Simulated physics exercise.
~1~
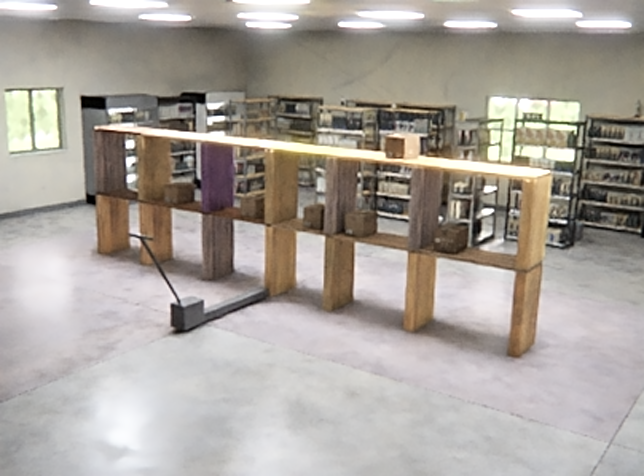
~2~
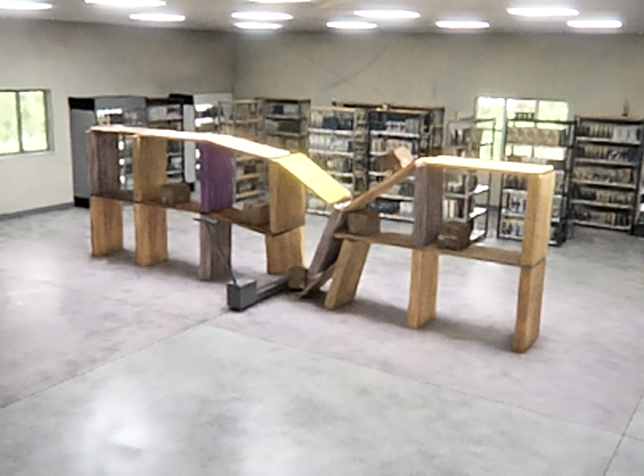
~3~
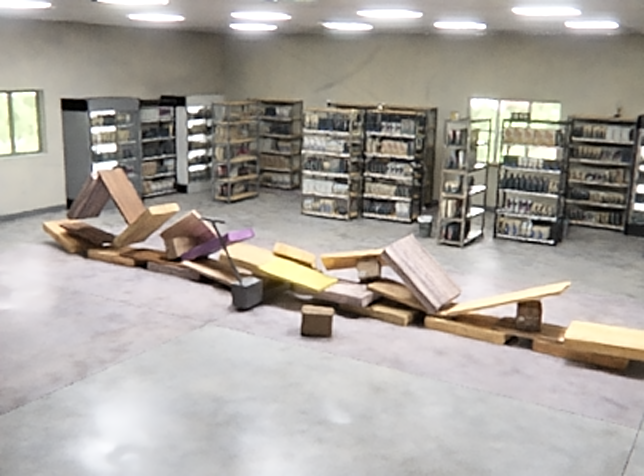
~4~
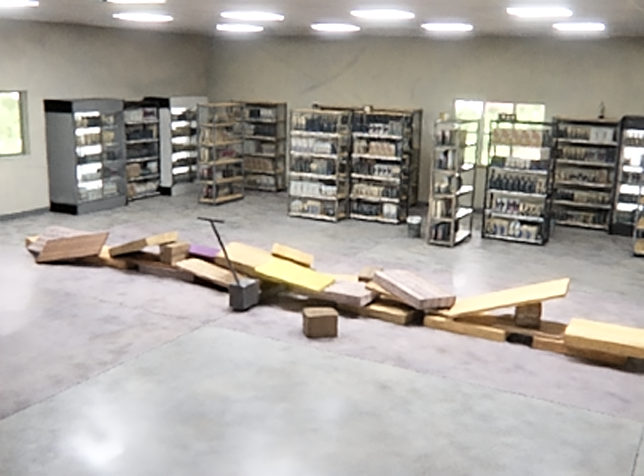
A long two-tier rack of upright timber slabs and boards stands across a pale concrete floor, seen from slightly above in a shop with stocked shelves along the back. One upright left of centre is purple, a few brown cartons sit on the boards, and a dark jack with a thin handle lies in front. The jack slides right against the base of an upright near the middle. The rack gives way there, and a yellow board tips down beside a slanting one. The collapse spreads to both ends, leaving a low line of strewn slabs, with one carton lying in front.
